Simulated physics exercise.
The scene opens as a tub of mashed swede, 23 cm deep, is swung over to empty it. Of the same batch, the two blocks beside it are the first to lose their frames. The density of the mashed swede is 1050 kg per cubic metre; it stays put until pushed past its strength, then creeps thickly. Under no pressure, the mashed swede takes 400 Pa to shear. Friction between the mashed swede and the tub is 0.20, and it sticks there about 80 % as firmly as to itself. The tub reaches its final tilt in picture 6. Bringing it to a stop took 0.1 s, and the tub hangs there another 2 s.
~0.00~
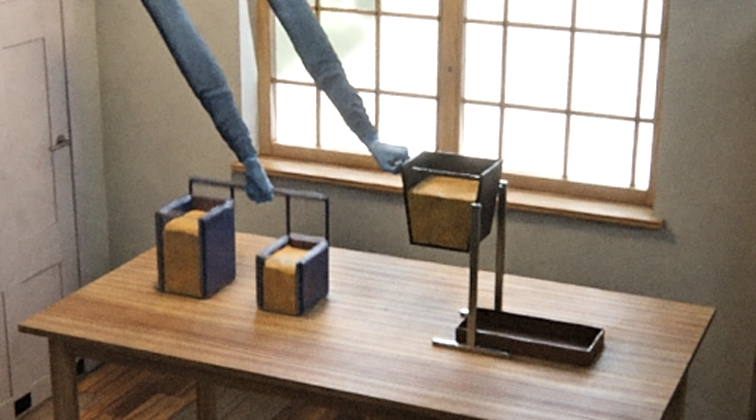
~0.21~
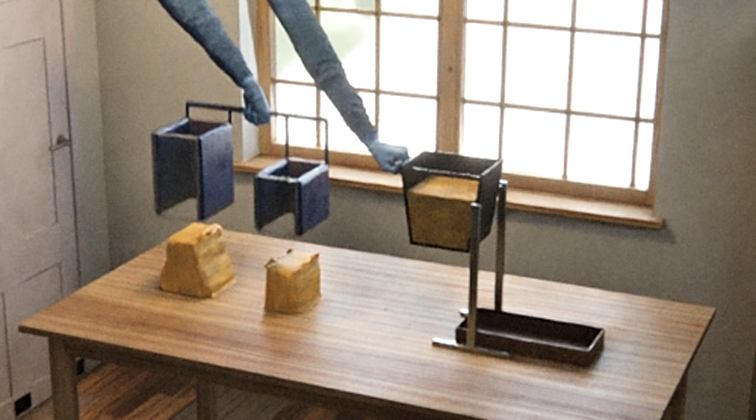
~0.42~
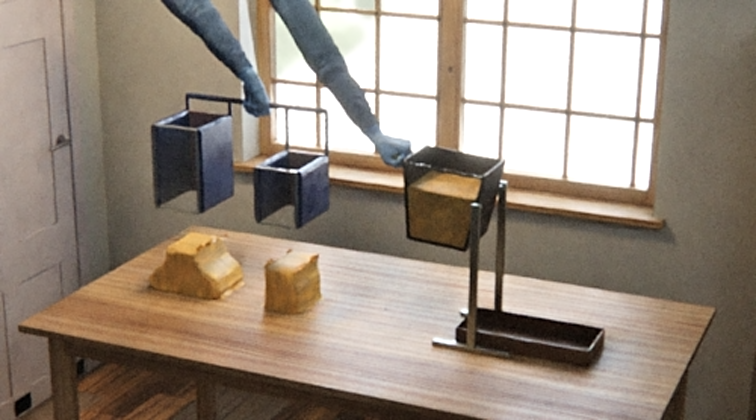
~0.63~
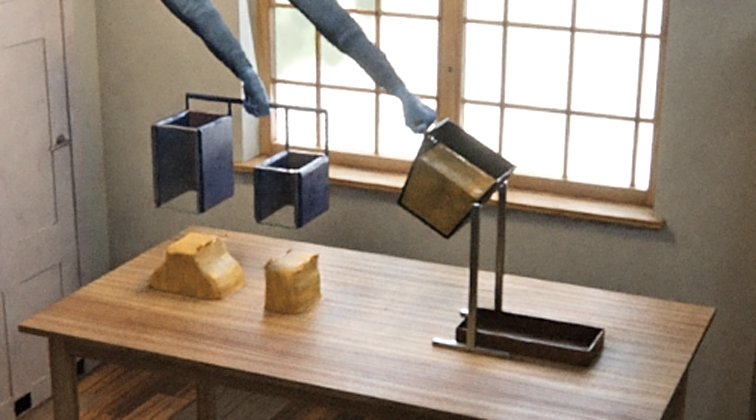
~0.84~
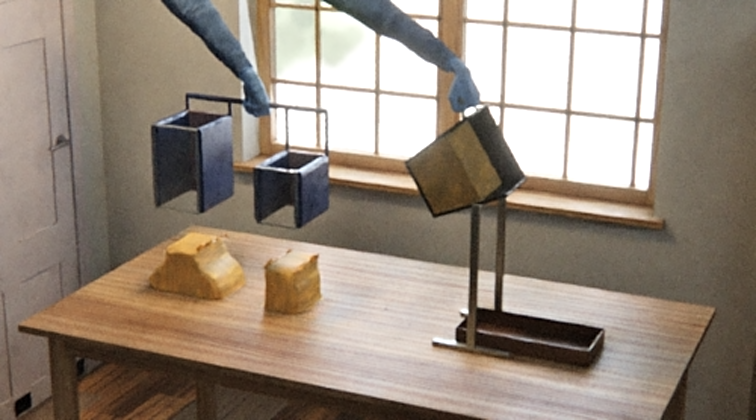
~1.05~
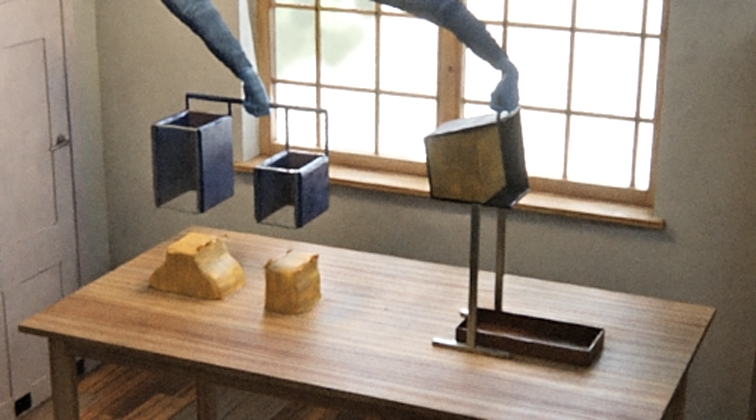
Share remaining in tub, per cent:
Near 100 percent.
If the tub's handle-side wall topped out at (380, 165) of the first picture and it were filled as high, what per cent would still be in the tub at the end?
About 60 % stays in the tub.
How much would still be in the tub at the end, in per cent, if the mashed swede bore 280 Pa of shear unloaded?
I'd expect about 75 percent.
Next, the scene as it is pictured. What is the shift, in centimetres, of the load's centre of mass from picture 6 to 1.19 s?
Some 1 cm.
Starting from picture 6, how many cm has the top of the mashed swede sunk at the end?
About 4 cm.
After 1.19 s, the tub is at 81 degrees and holds 100 %.
After 1.36 s, the tub is at 81 degrees and holds 100 %.
After 1.53 s, the tub is at 81 degrees and holds 100 %.
After 1.70 s, the tub is at 81 degrees and holds 100 %.
After 3.05 s, the tub is at 81 degrees and holds 100 %.
